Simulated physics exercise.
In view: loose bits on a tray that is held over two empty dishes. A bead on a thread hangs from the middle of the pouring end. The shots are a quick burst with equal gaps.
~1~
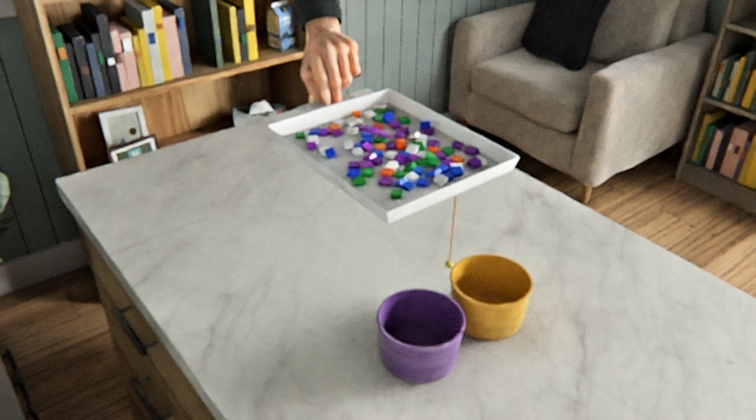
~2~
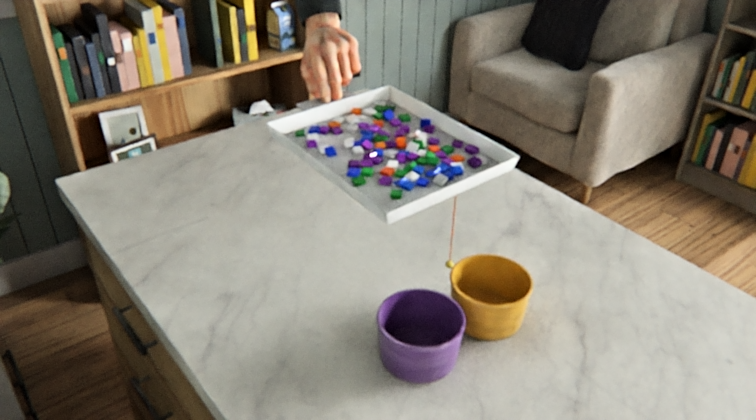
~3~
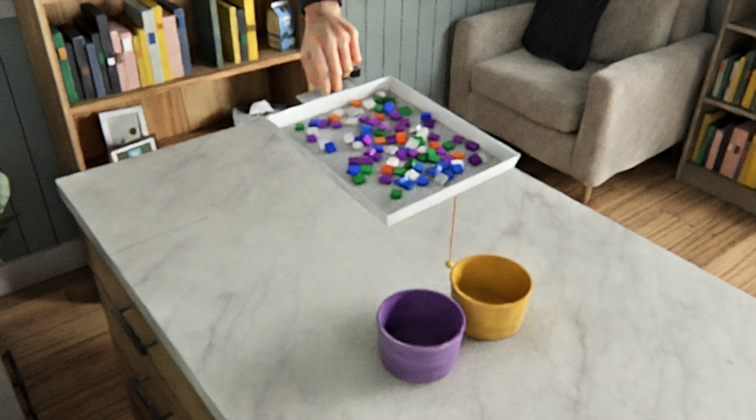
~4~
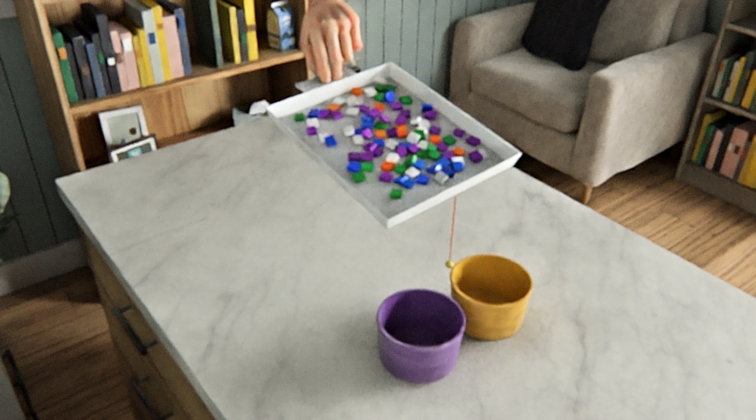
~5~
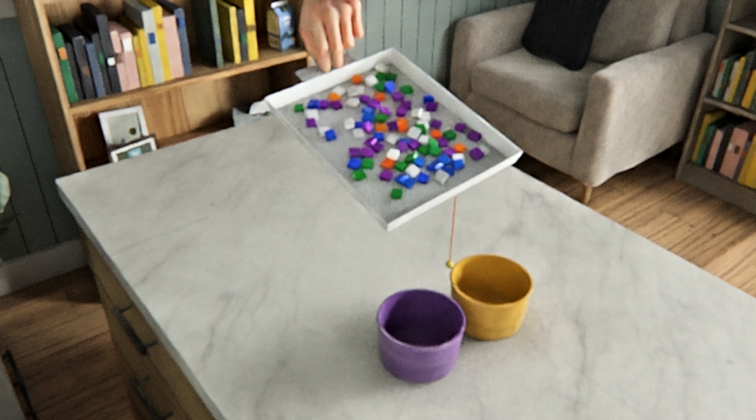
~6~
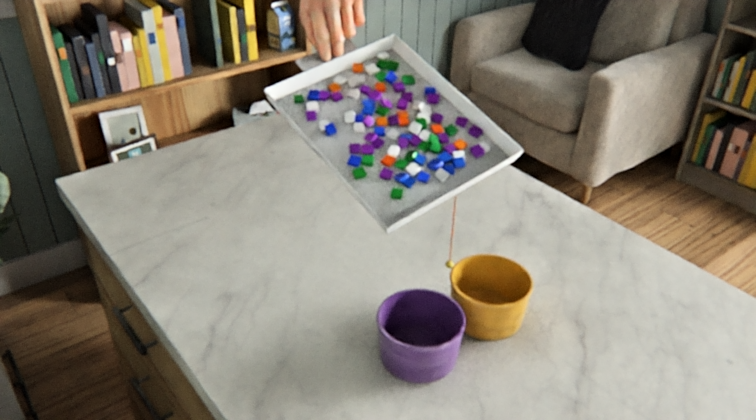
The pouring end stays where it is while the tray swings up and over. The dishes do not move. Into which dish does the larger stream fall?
The left-hand dish gets more.
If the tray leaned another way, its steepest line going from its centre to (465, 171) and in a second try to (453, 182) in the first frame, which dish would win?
At the first place the right dish, at the second the dish on the right.
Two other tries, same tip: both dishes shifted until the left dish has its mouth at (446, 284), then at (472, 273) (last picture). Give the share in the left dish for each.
Near 20 % and 0 %.
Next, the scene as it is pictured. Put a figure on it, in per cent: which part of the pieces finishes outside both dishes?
Close to 40 per cent.
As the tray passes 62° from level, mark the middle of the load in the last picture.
At about (407, 189).
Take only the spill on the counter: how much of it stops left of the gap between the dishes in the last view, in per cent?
Close to 90 per cent.
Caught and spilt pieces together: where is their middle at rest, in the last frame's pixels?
Roughly at (403, 344).
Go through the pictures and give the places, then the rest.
In the first picture, corners of the pouring end at (388, 208) and (513, 156), level; middle of the load at (391, 146), mosaic tiles; left dish at (449, 357); right dish at (518, 315); bead on its thread at (449, 264).
In the second picture, corners of the pouring end at (388, 209) and (514, 156), level; middle of the load at (391, 144).
In the third picture, corners of the pouring end at (389, 212) and (514, 154), tipped barely, lowest at the left corner; middle of the load at (391, 139).
In the fourth picture, corners of the pouring end at (389, 216) and (515, 153), tipped a little, lowest at the left corner; middle of the load at (392, 133).
In the fifth picture, corners of the pouring end at (389, 219) and (516, 151), tipped clearly, lowest at the left corner; middle of the load at (393, 126).
In the sixth picture, corners of the pouring end at (389, 223) and (518, 150), tipped clearly, lowest at the left corner; middle of the load at (393, 120); left dish at (449, 357); right dish at (518, 315).
Soon, tray tipped steeply; all on the tray.
A while on, tray tipped right over; about two thirds on the tray; a small part in the left dish; a small part outside both; about a quarter in the air.
Towards the end, tray tipped past a quarter turn; about half in the left dish; a stray few in the right dish; about half outside both.
Finally, tray tipped past a quarter turn; about half in the left dish; a stray few in the right dish; about half outside both.
